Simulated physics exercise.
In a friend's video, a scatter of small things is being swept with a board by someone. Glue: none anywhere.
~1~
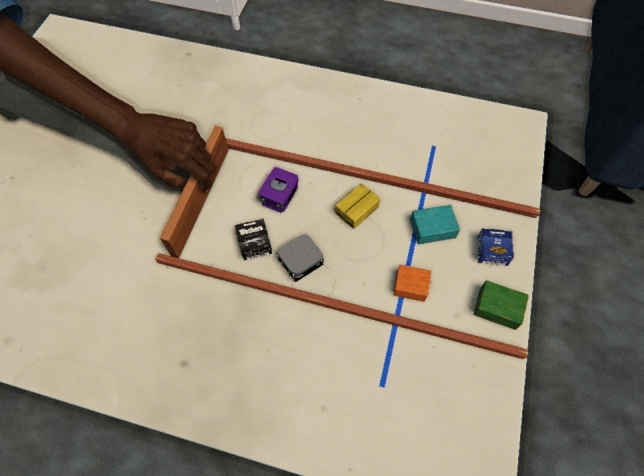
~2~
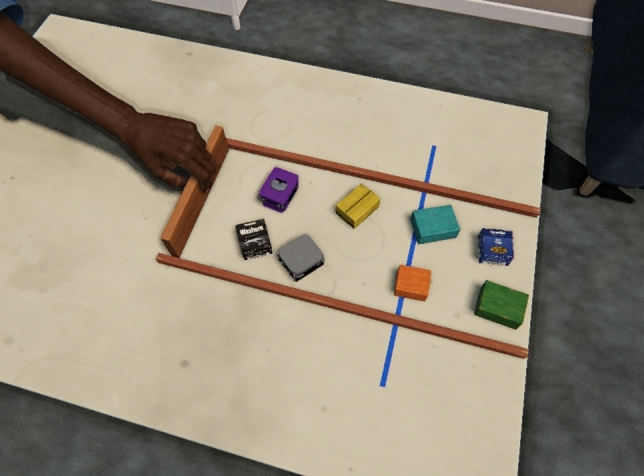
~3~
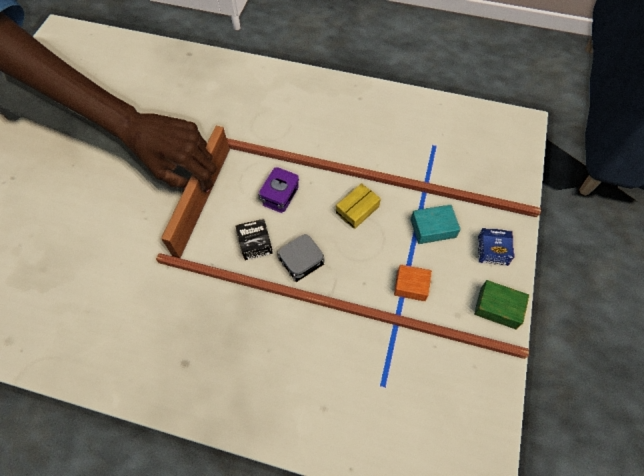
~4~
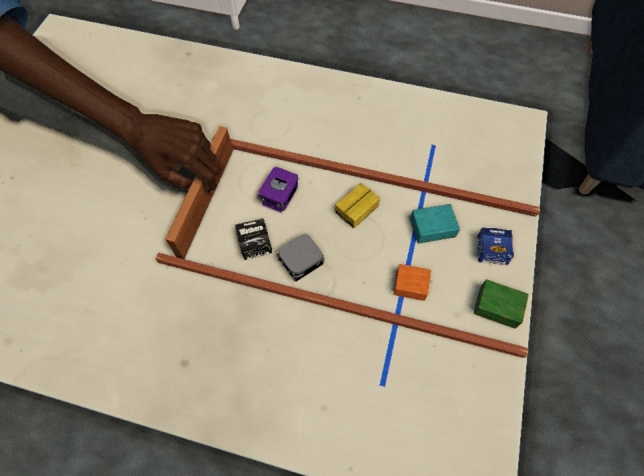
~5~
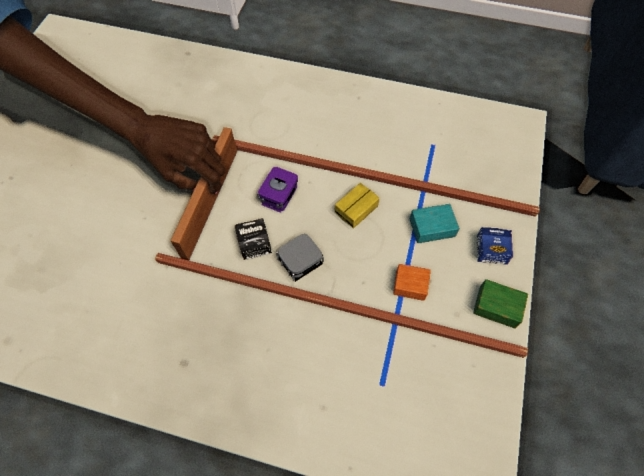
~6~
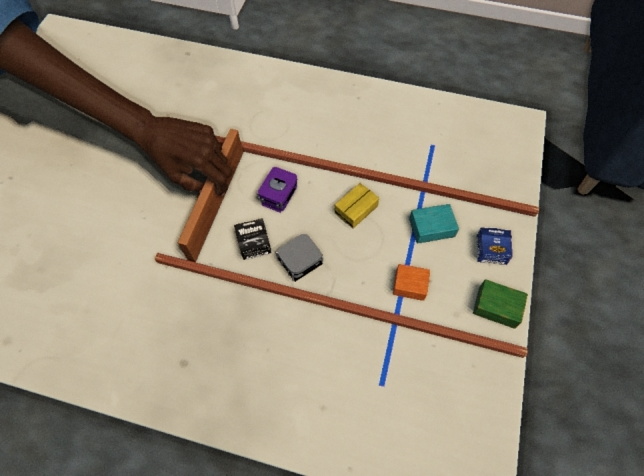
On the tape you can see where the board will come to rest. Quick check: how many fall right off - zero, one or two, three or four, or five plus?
Off the edge: None at all.
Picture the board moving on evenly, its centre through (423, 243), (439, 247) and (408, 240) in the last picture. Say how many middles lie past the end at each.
Respectively 1, 1 and 0.
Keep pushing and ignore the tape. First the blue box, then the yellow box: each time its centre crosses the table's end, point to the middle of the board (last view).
When the blue box crosses, the middle is near (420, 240); when the yellow box crosses, near (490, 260).
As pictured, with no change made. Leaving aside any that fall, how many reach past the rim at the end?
Overhanging: 1.
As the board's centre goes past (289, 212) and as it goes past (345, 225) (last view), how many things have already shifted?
At the first place 3, at the second 4.
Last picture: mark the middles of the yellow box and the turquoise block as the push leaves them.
(459, 224), and the other (492, 242).
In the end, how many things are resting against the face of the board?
It touches 3.
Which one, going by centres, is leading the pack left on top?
The blue box winds up nearest.
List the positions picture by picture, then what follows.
In the first frame, green block (501, 305); blue box (495, 247); turquoise block (434, 225); board (198, 190); tape (411, 251).
In the second frame, blue box (496, 247); orange block (412, 283).
In the third frame, turquoise block (435, 224); yellow box (358, 206).
In the fourth frame, green block (501, 304); black box (254, 239).
In the fifth frame, blue box (495, 246); board (207, 192).
In the sixth frame, green block (500, 304); blue box (494, 246); turquoise block (434, 224); board (213, 194); tape (411, 250).
Soon after, none off yet; green block at rest near (500, 304); blue box at rest near (494, 246); turquoise block at rest near (434, 224).
Then, none off yet; green block at rest near (500, 304); blue box moving near (503, 249); turquoise block moved about its own width near (466, 235).
At rest, the number that fall off is zero.
